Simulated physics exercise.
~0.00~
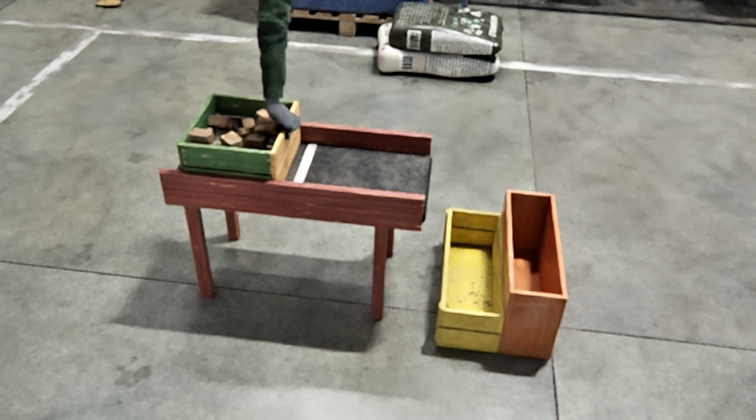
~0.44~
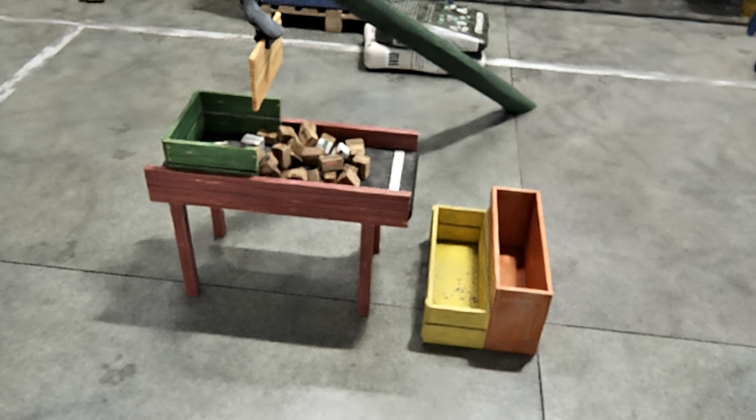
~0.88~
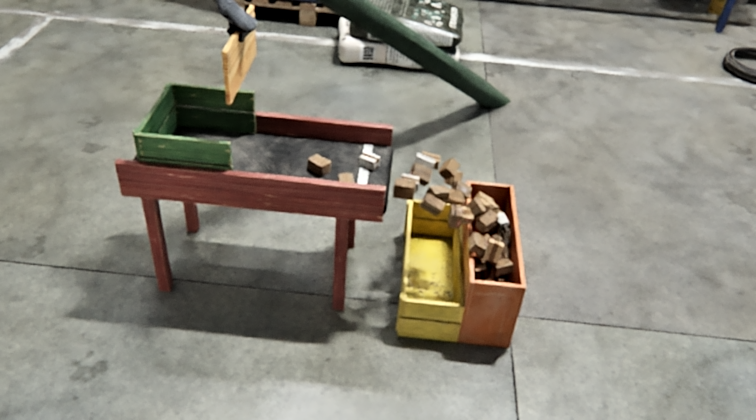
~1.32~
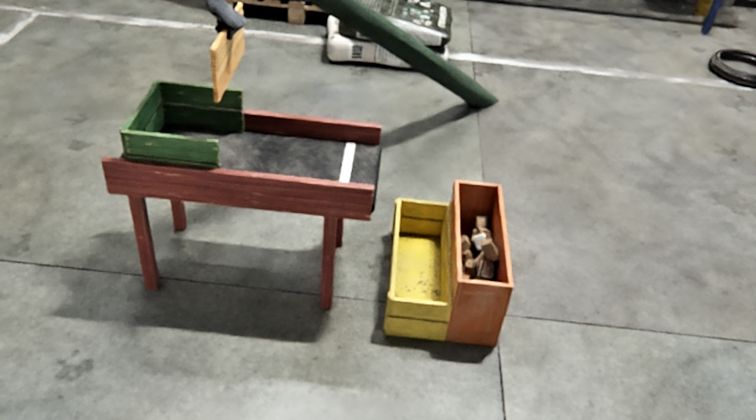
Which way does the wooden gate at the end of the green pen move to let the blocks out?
The gate moves up, leaving the end of the green pen open.
On a grey floor, a gate lifts and a belt throws blocks into an orange bin.
